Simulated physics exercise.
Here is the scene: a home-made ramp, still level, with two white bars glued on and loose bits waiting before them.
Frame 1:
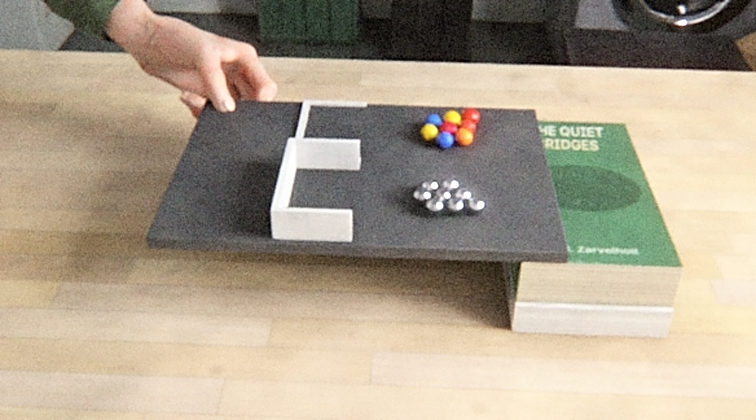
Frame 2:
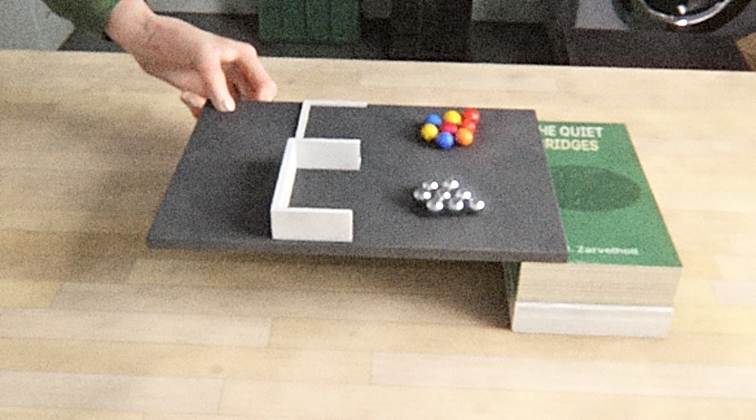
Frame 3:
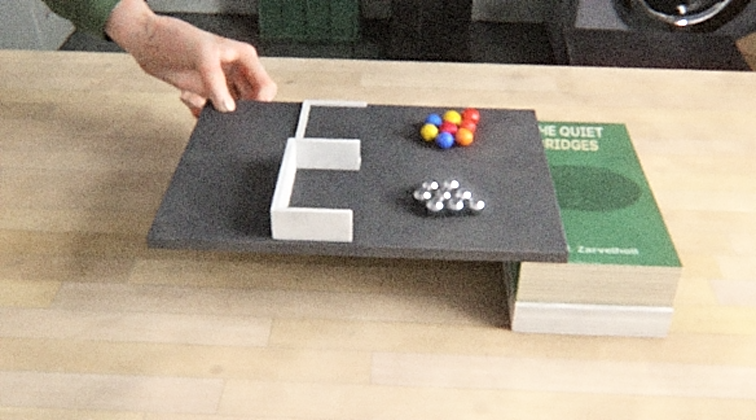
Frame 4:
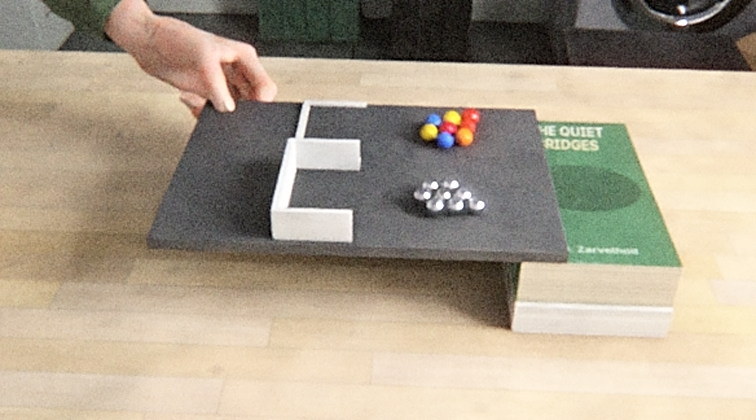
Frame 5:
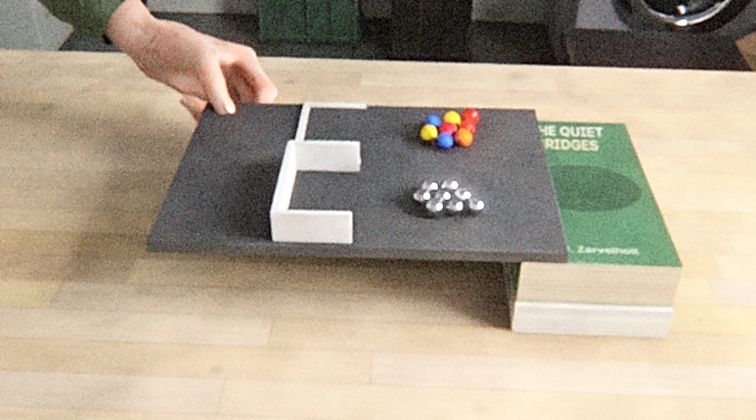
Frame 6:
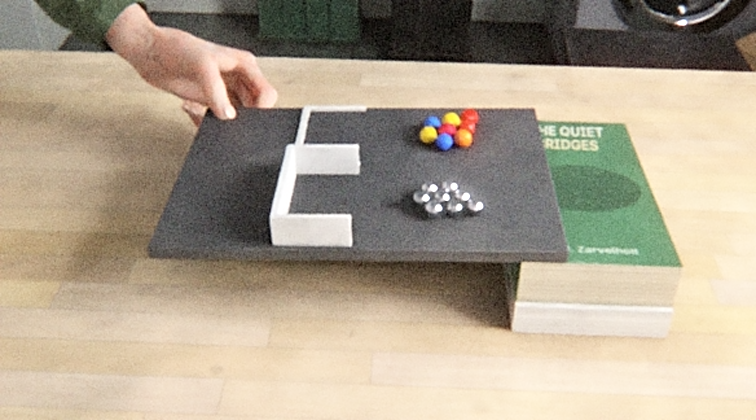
In this clip, a hand holds the left end of a dark board resting on a green book, with colourful balls, shiny silver balls and white barriers on top; the held end lowers very slightly while the balls stay still.
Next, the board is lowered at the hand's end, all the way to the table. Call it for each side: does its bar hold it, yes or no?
Nearer handful - yes, held; farther handful - no, it gets past.
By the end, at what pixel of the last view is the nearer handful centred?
About (301, 233).
Then, 0.24 s past the last view, board sloping at 7°; nearer handful where it was; farther handful where it was.
Then, 0.55 s past the last view, board sloping at 12°; nearer handful on its way down; farther handful on its way down.
Then, 0.88 s past the last view, board resting at 14°; nearer handful has reached its bar; farther handful all past its bar.
Finally, board resting at 14°; nearer handful gathered behind its bar; farther handful all past its bar.
